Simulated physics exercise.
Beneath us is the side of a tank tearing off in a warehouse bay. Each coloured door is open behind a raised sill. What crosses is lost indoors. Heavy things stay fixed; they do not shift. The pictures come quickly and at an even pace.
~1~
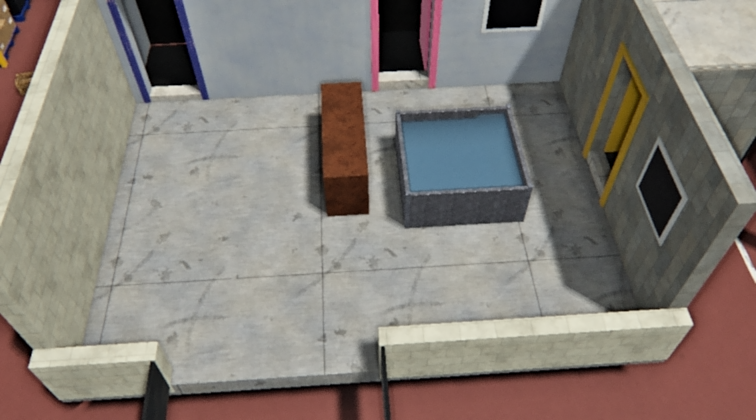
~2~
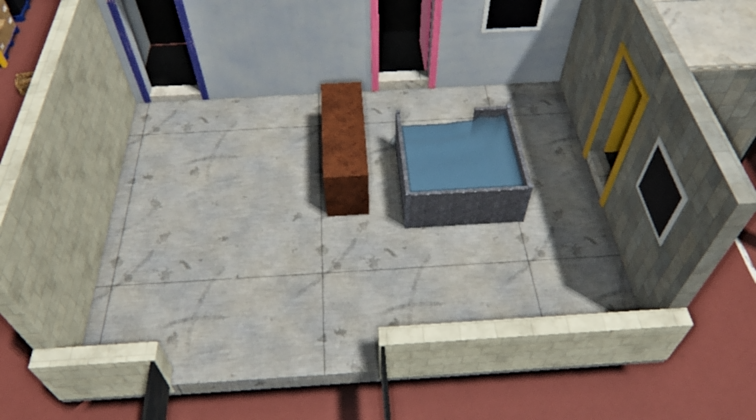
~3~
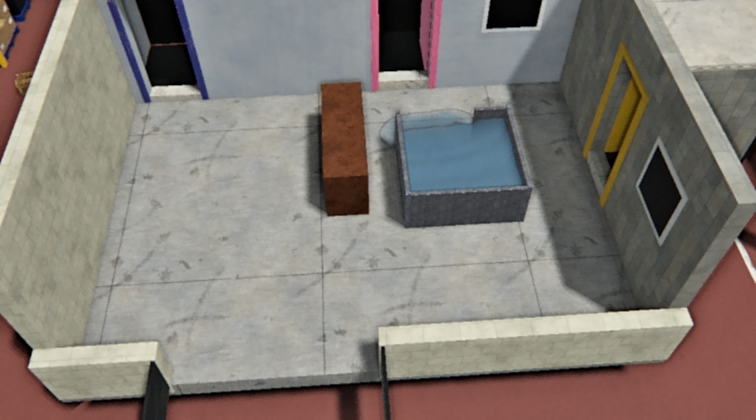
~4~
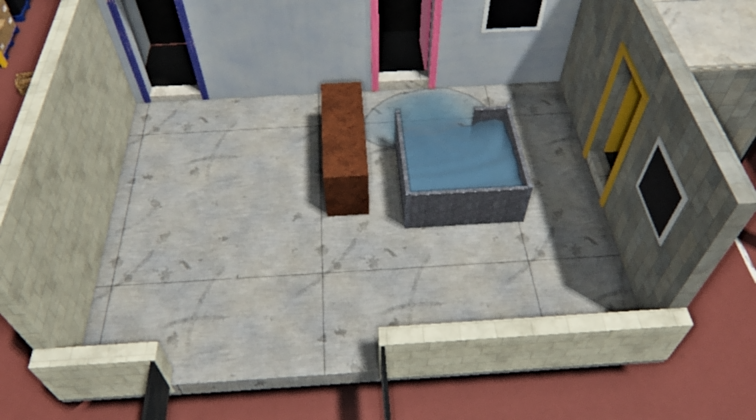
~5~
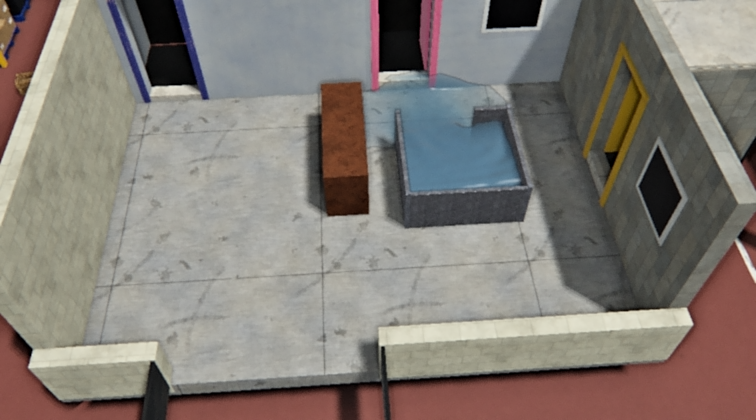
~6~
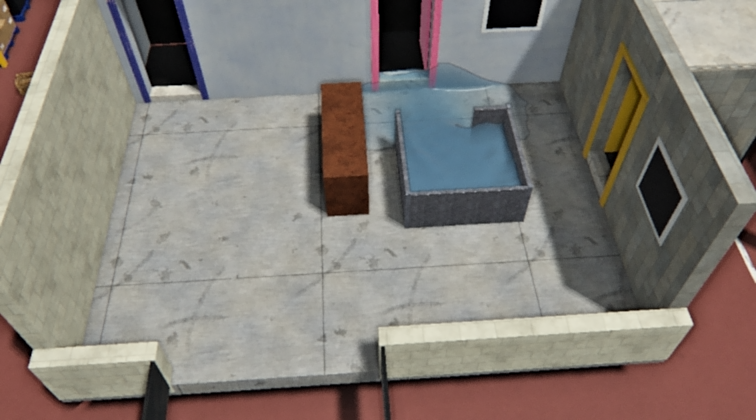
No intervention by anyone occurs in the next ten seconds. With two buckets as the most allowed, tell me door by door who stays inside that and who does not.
One by one: The yellow door will keep it to two buckets; the pink door will be overrun; the blue door will keep it to two buckets.
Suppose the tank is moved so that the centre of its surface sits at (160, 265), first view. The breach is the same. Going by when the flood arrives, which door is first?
First: The door marked blue.
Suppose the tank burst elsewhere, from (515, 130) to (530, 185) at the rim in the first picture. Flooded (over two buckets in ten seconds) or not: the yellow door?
Well, the yellow door simply overshoots.
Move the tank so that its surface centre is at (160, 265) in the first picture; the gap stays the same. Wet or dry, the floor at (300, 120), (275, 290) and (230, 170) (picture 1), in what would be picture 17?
The three spots read swamped, left dry, swamped.
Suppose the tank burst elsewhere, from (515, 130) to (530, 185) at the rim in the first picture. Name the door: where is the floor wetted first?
The yellow one, I reckon.
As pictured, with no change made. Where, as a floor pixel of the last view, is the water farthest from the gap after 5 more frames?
Pixel estimate: (249, 100).
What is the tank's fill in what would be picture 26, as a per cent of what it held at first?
About 24 per cent.
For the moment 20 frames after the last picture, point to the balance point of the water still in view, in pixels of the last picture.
Close to (402, 147), I reckon.
A moment on, water covers 15 % of the floor; the yellow door not reached, the pink door far over two buckets in, the blue door not reached.
Next, water covers 30 % of the floor; the yellow door wet at the sill, nothing in, the pink door far over two buckets in, the blue door wet at the sill, nothing in.
Then, water covers 50 % of the floor; the yellow door wet at the sill, nothing in, the pink door far over two buckets in, the blue door wet at the sill, nothing in.
Later, water covers 75 % of the floor; the yellow door wet at the sill, nothing in, the pink door far over two buckets in, the blue door under two buckets in.
In the end, water covers 95 % of the floor; the yellow door wet at the sill, nothing in, the pink door far over two buckets in, the blue door under two buckets in.
